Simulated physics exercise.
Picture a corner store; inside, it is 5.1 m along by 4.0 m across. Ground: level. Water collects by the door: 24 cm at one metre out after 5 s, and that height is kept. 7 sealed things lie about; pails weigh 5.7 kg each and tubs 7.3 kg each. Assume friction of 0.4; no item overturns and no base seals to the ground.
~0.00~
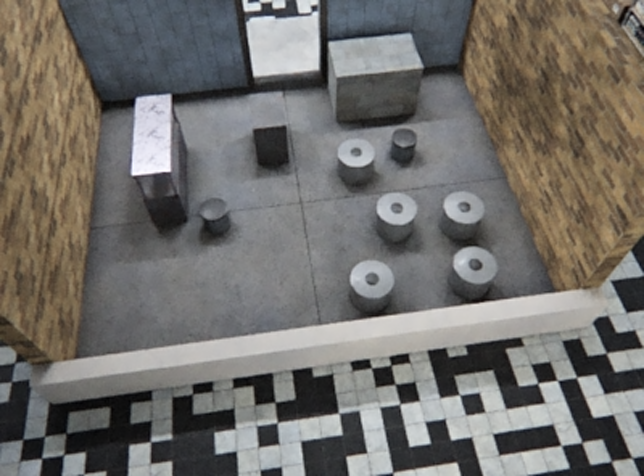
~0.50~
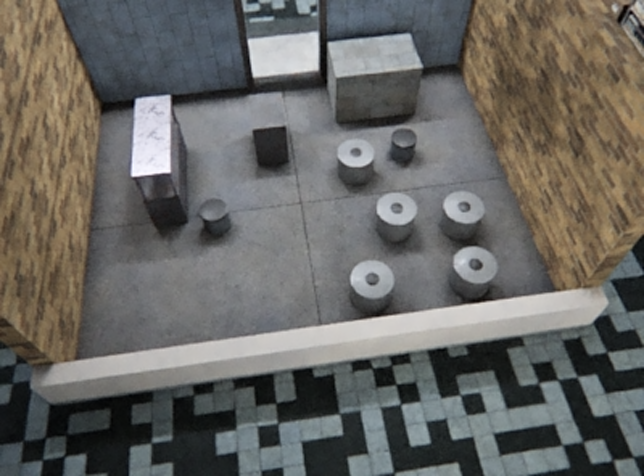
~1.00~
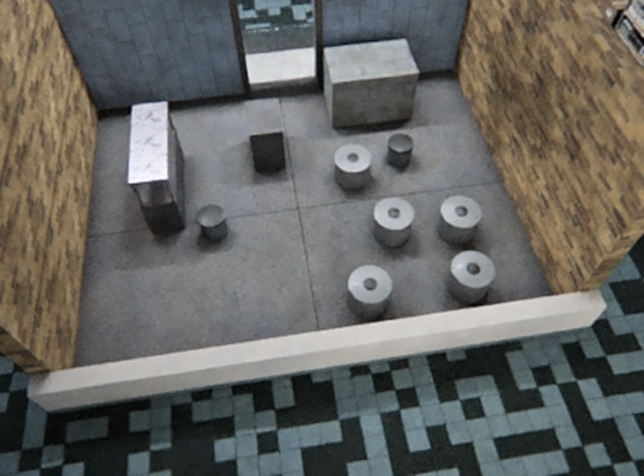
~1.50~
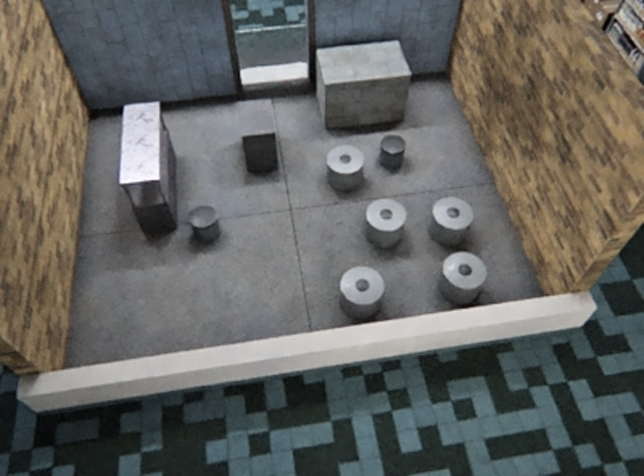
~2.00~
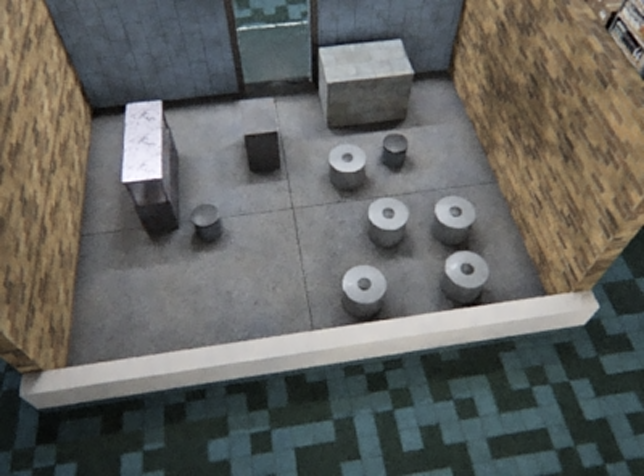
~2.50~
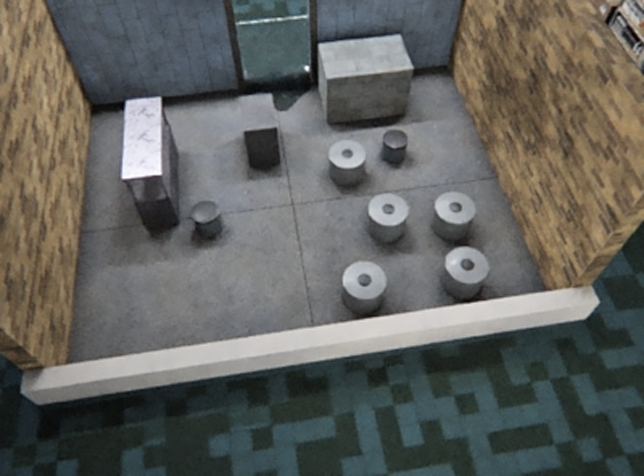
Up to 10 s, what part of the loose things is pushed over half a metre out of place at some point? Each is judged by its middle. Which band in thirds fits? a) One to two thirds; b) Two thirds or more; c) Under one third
One to two thirds.
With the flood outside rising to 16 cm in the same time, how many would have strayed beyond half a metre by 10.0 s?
Then it comes to 1.
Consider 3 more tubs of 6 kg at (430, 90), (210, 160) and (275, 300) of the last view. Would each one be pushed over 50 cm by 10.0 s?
First one stays inside the line, second one crosses the line, third one crosses the line.
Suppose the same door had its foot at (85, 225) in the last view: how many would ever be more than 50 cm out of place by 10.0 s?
2.
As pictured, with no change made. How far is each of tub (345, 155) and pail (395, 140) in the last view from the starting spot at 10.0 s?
140 cm, 0 cm.
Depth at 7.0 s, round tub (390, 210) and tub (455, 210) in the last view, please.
About 4 and 3 cm.
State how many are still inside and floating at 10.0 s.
5.
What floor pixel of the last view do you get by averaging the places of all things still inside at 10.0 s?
I'd say about (424, 235) in the last view.
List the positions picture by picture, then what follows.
The first picture shows a pail at (214, 209), on the bottom; a tub at (475, 265), on the bottom; 0.0 m2 under water; 0 of 7 have shifted.
The second picture shows a pail at (213, 210), on the bottom; a tub at (475, 265) rests on the ground; water covers 0.0 m2; 0 of 7 have shifted.
The third picture shows a pail at (211, 216) rests on the ground; a tub at (473, 269), on the bottom; water covers 0.0 m2; 0 of 7 have shifted.
The fourth picture shows a pail at (203, 216), on the bottom; a tub at (465, 270), on the bottom; 0.0 m2 under water; 0 of 7 have shifted.
The fifth picture shows a pail at (205, 215), on the bottom; a tub at (467, 269), on the bottom; 0.0 m2 under water; 0 of 7 have shifted.
The sixth picture shows a pail at (205, 212), on the bottom; a tub at (467, 265) rests on the ground; 0.3 m2 under water; 0 of 7 have shifted.
After 3.5 s 0 of 7 are over 50 cm from their spots; 0 afloat.
After 4.5 s 0 of 7 are over 50 cm from their spots; 0 afloat.
After 7.0 s 1 of 7 are over 50 cm from their spots; 0 afloat.
After 10.0 s 4 of 7 are over 50 cm from their spots, and 4 have been at some point; 5 afloat.
